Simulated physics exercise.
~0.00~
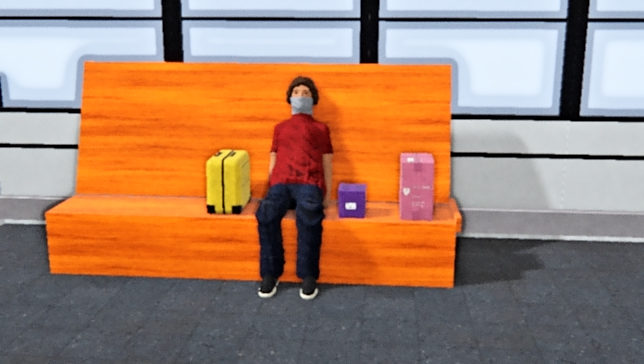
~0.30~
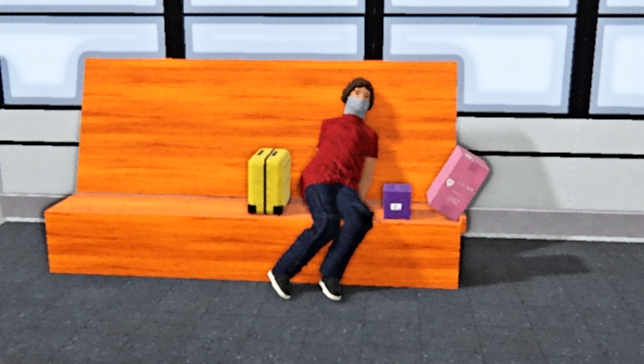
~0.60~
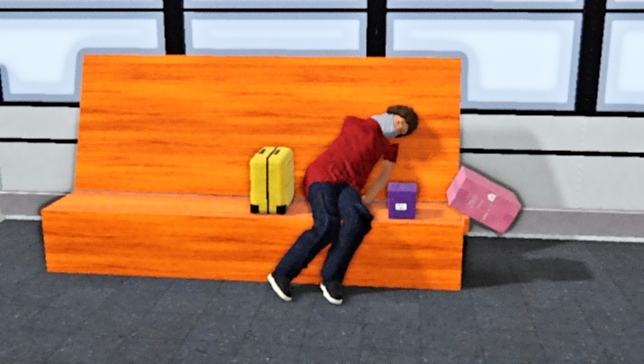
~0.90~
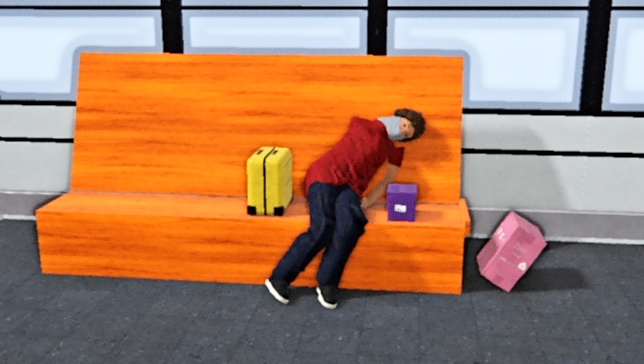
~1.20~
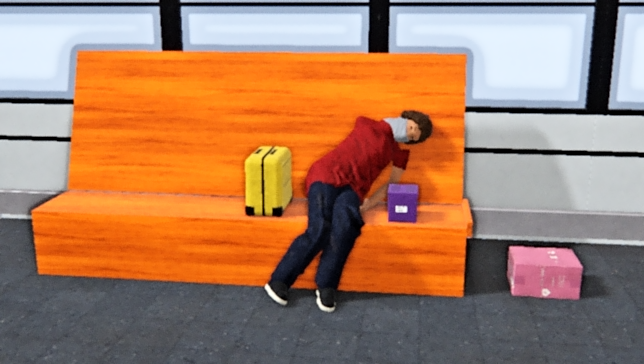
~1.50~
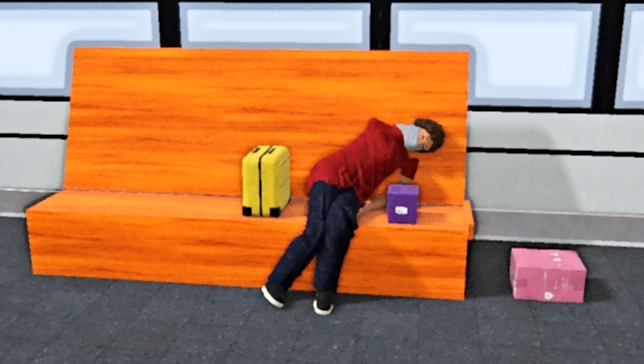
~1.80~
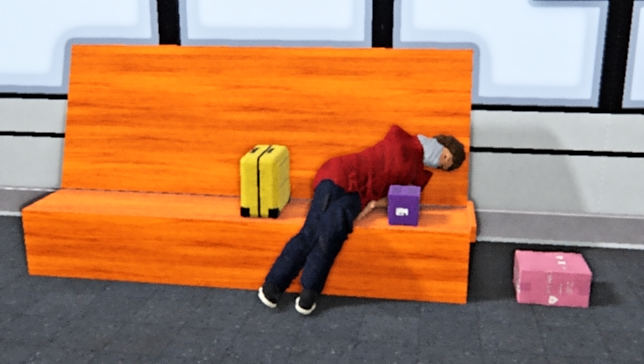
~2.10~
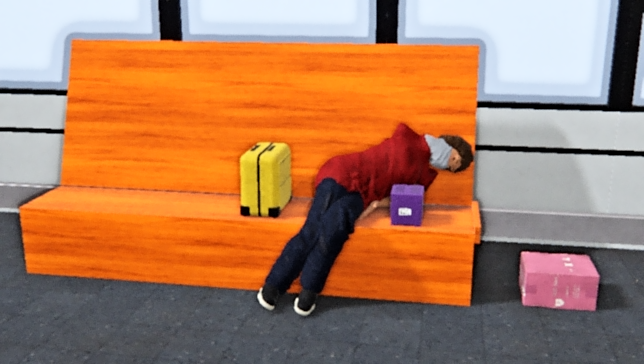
Pink box sliding right and tumbling off an orange bench to the floor as masked sitter slumps sideways over small purple box.
